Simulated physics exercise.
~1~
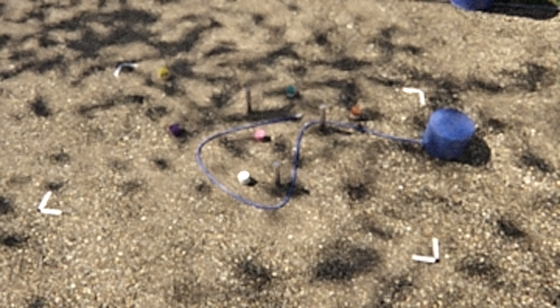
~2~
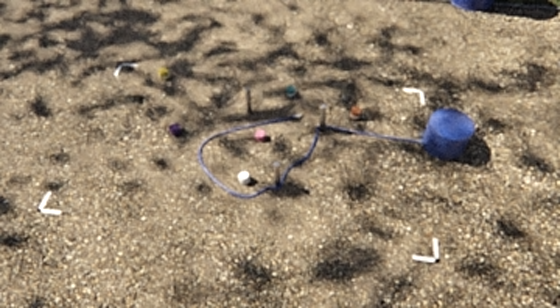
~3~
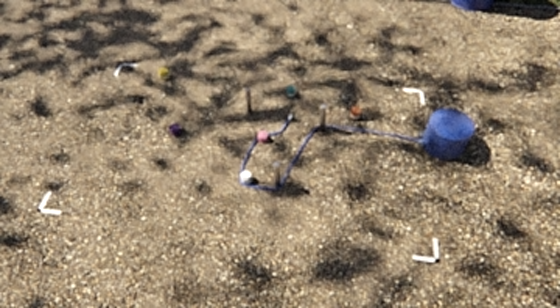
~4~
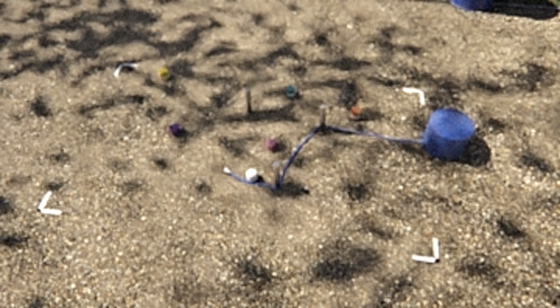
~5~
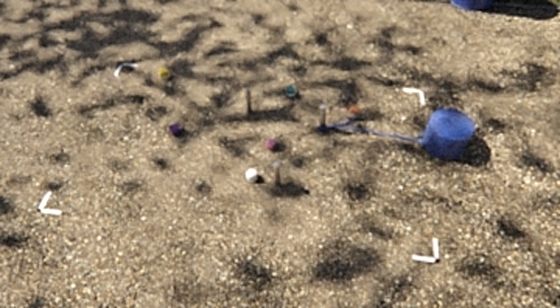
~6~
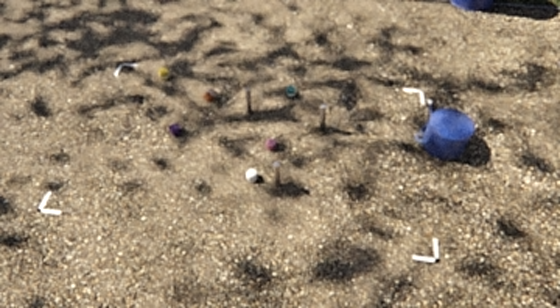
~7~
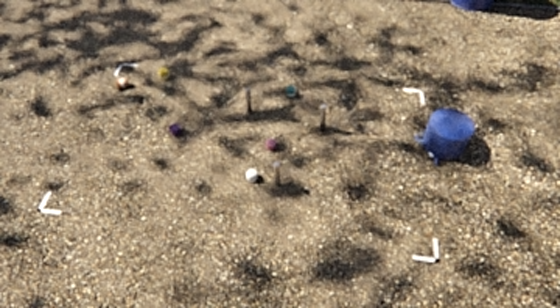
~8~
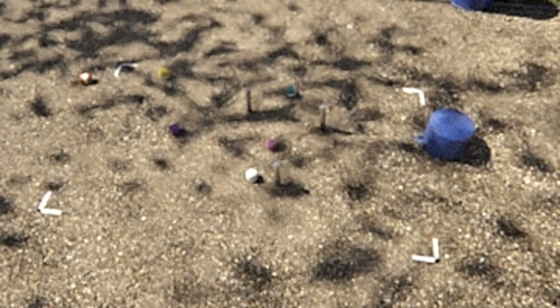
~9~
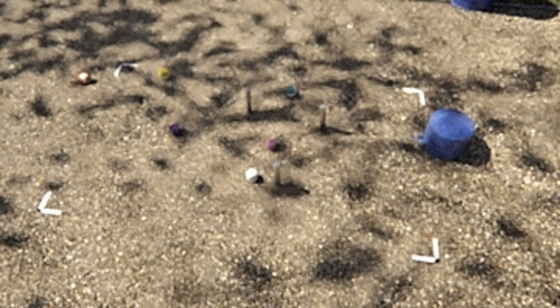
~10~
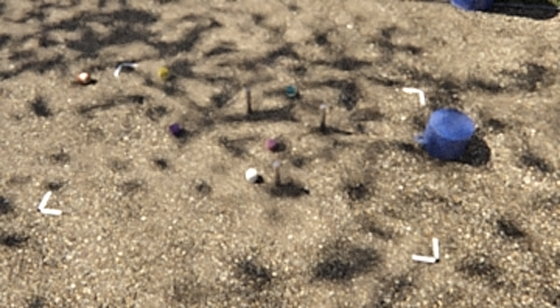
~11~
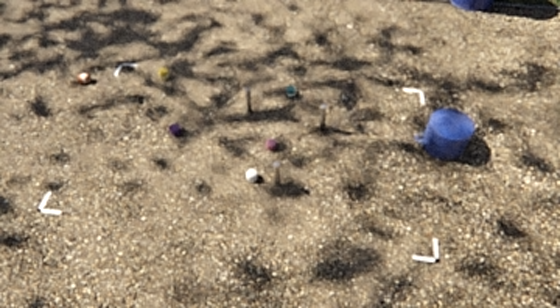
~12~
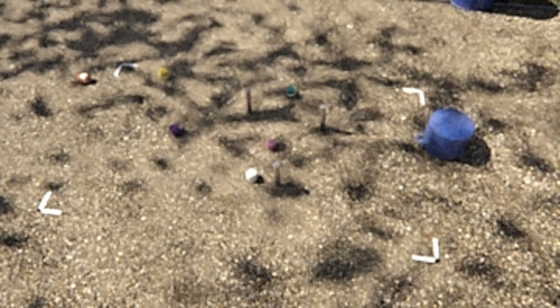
On sunlit gravel, a blue lead retracts rightward, nudging a pink tub before an orange tin rolls left.
